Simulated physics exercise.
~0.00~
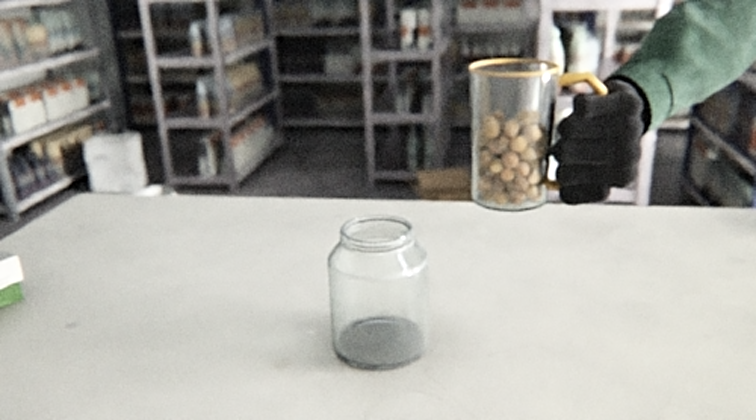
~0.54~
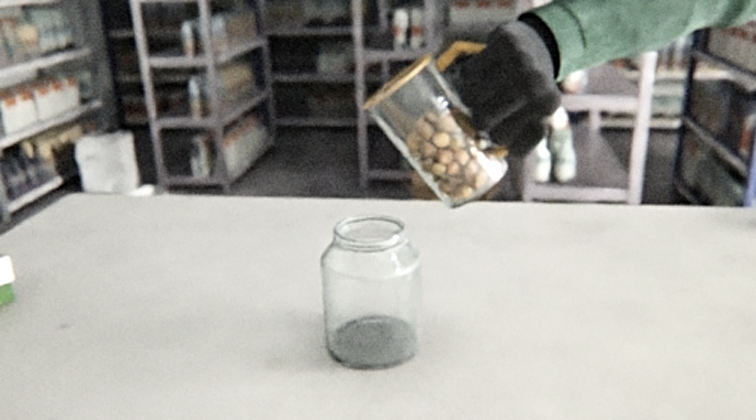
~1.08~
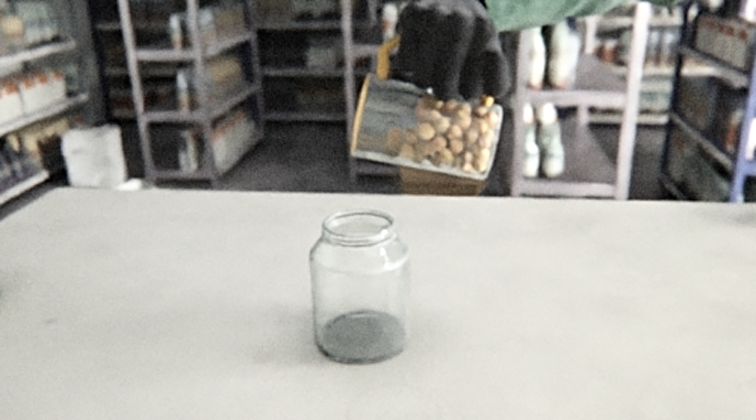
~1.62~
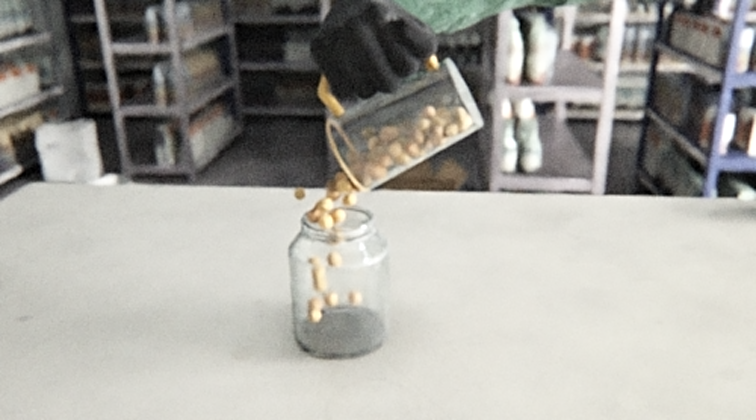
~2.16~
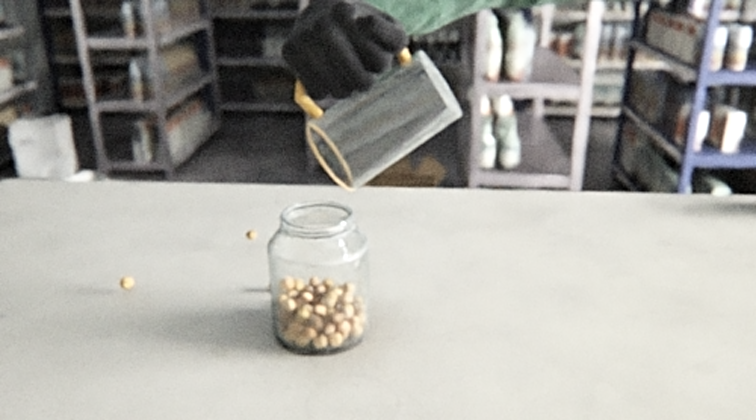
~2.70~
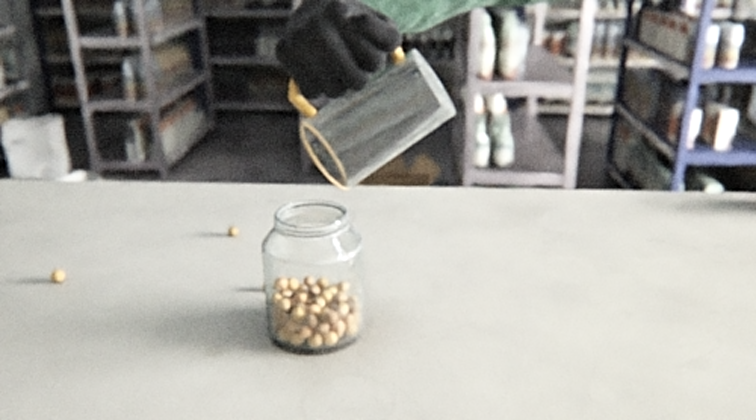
In a storeroom, a gloved hand empties wooden beads into a jar, spilling a couple.
